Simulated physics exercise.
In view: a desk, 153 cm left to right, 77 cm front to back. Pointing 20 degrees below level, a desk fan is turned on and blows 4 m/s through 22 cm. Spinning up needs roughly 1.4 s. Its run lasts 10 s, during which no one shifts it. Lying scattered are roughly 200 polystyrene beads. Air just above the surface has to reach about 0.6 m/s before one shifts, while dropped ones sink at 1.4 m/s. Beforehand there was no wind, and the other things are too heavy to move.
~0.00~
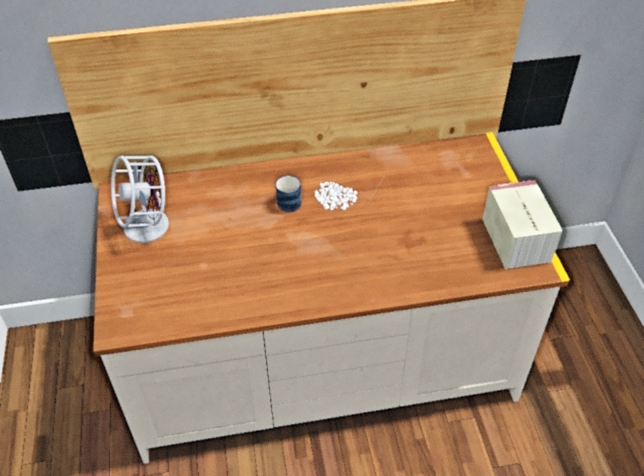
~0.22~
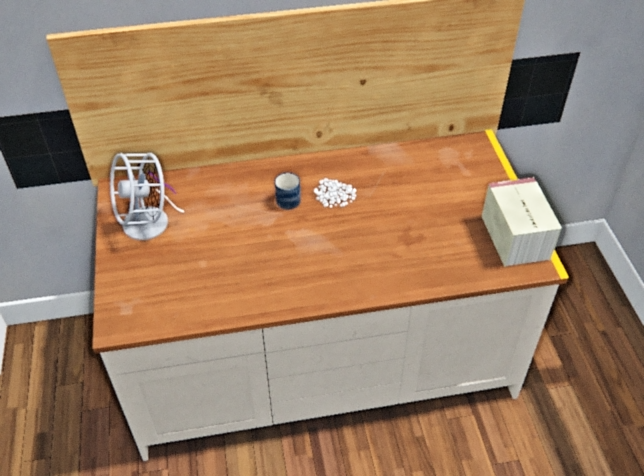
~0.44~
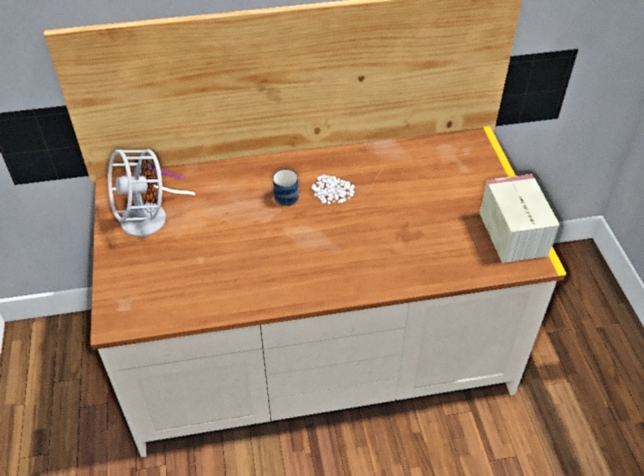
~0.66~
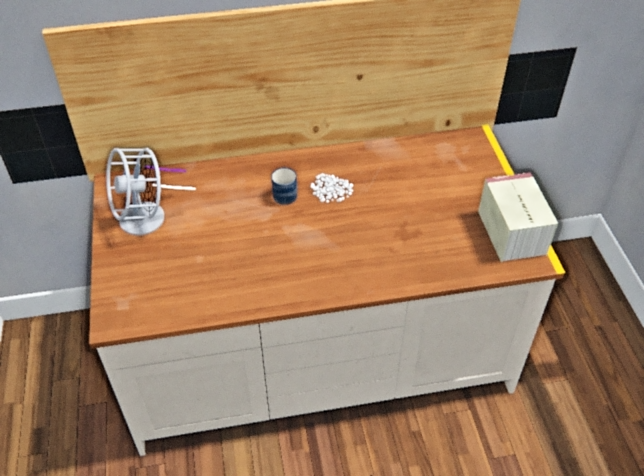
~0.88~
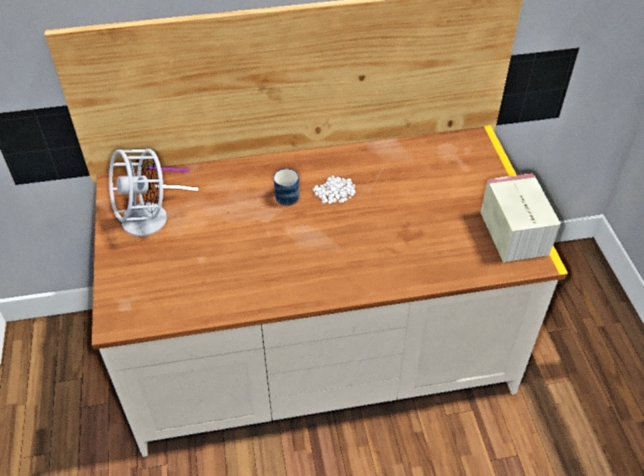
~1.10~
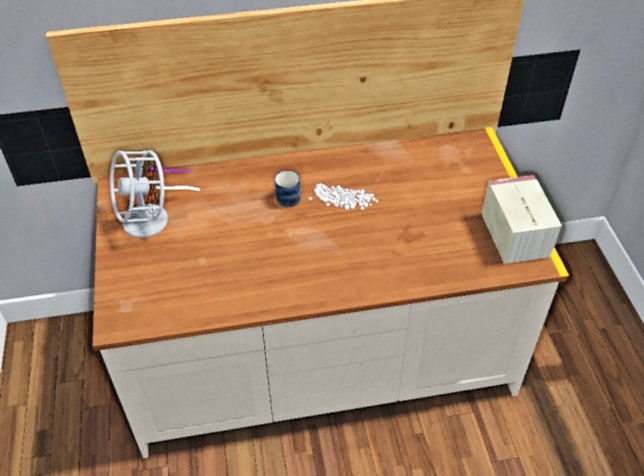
On a wooden countertop, a fan blows streamers and small white beads begin spreading rightward.
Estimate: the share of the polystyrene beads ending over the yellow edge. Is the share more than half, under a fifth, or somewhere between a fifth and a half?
The share is more than half.
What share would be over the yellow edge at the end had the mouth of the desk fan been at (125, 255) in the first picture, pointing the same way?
Near 100 per cent.
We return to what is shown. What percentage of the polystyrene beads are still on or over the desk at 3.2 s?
Share at that time: Some 10 %.
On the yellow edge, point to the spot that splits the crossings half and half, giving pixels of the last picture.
Around (515, 173).
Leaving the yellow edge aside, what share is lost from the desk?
It comes out at some 2 %.
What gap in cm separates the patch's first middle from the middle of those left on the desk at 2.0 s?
Roughly 50 cm.
After 2.0 s, 41 % are over the yellow edge; the middle of those still in play is near (498, 178); 18 % have settled or left.
After 3.2 s, 88 % are over the yellow edge; 90 % have settled or left.
After 5.5 s, 96 % are over the yellow edge; 98 % have settled or left.
After 10.0 s, at the end, 98 % are over the yellow edge.
